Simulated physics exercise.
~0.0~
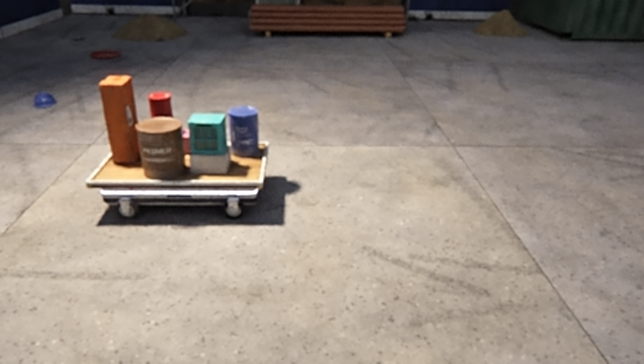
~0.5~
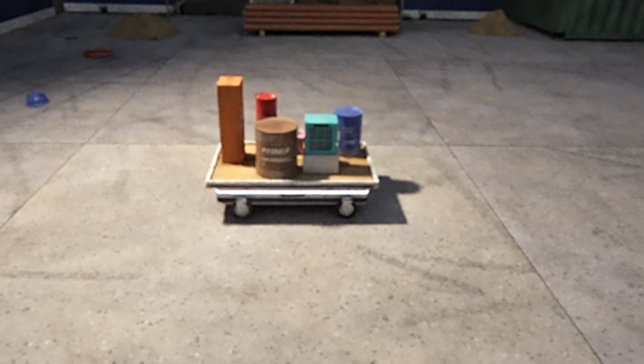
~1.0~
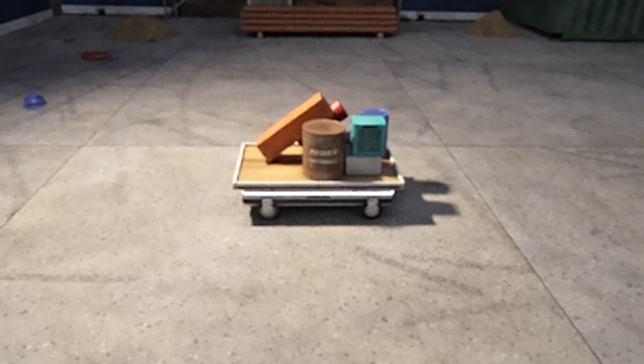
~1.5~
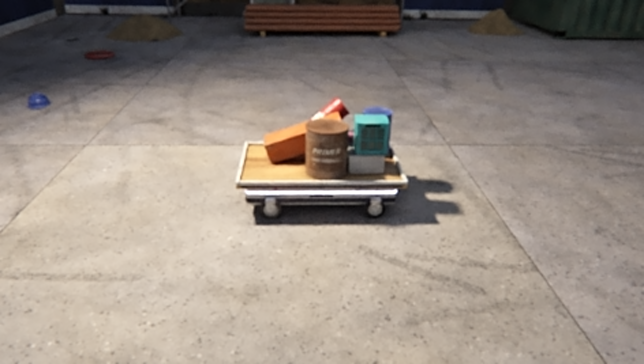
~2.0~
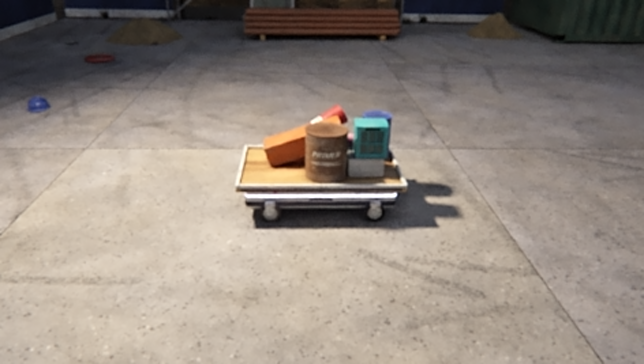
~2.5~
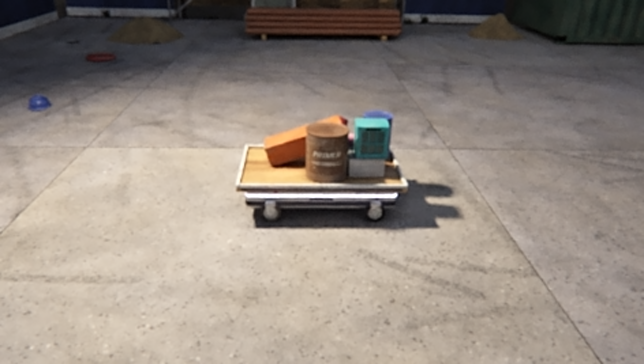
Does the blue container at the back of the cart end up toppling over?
No, the blue container stays standing on the cart, partly hidden behind the turquoise crate.
